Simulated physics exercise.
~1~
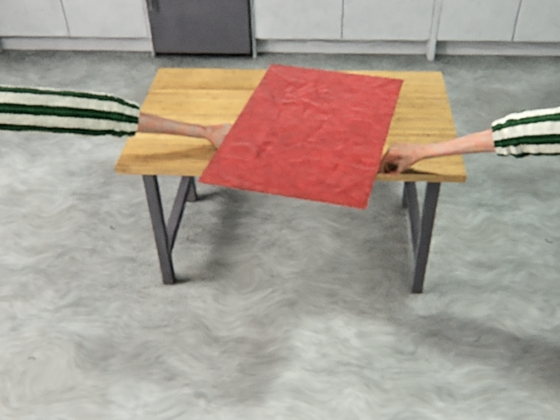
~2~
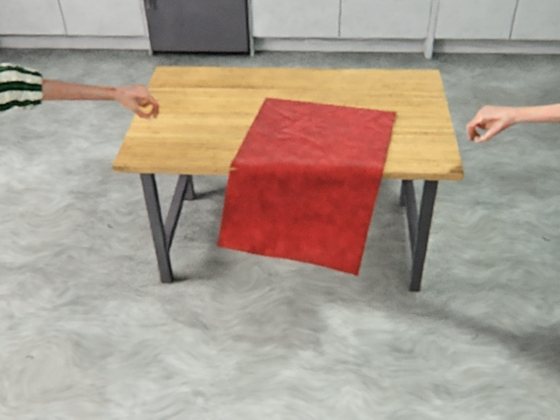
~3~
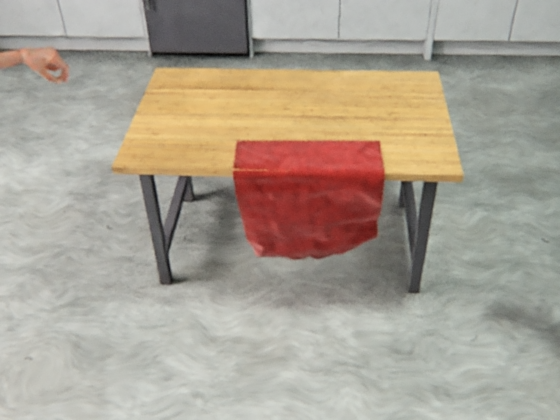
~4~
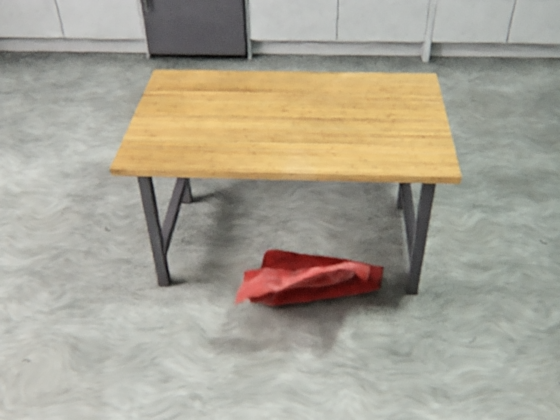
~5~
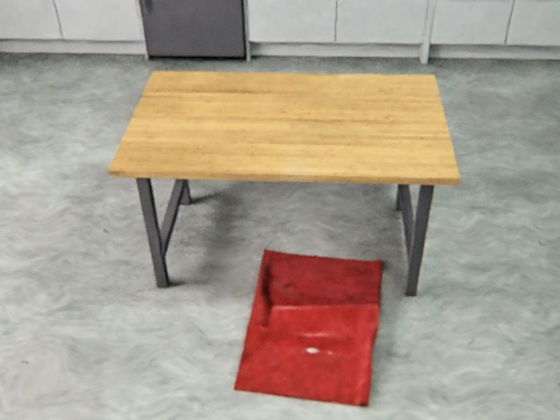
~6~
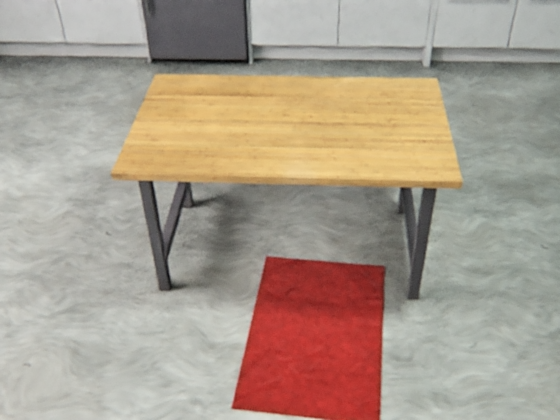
At first, two hands in striped sleeves hold a flat red cloth level over a wooden table with dark metal legs, its near part reaching past the front edge. The hands let go and draw away to either side as the cloth settles, with about half lying on the top and the rest hanging down. It then slides forward over the edge until only a small strip remains on the wood. The cloth slips off completely and crumples on the grey floor below. Finally, it unfolds toward the viewer and ends up lying flat, leaving the table bare.
